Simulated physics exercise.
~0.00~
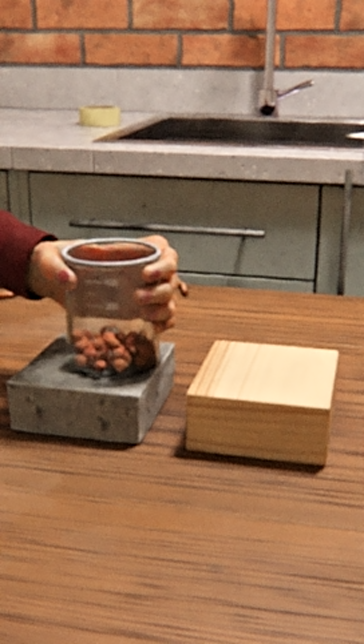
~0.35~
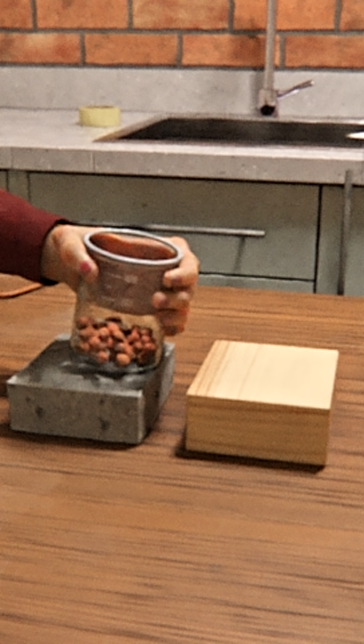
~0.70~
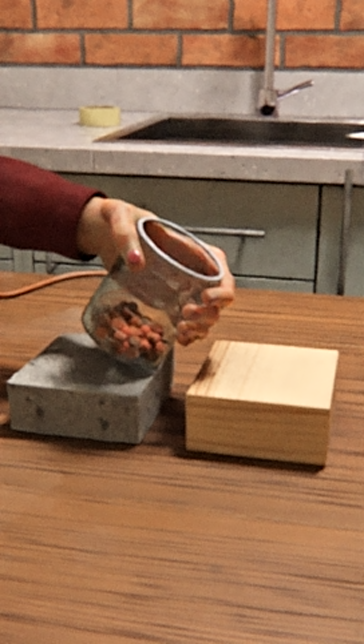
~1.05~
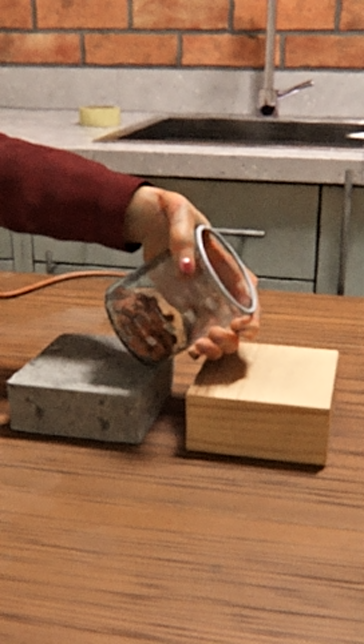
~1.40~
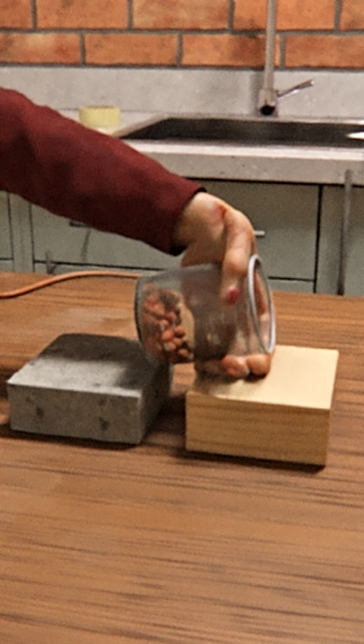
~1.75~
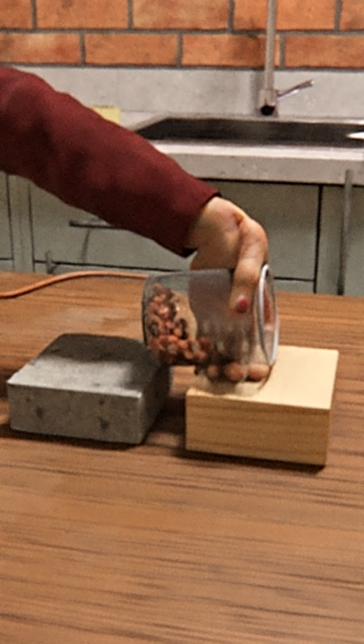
In a kitchen, a hand lifting a clear jar of nuts off a gray block and tipping it sideways over a wooden block, nuts staying inside.
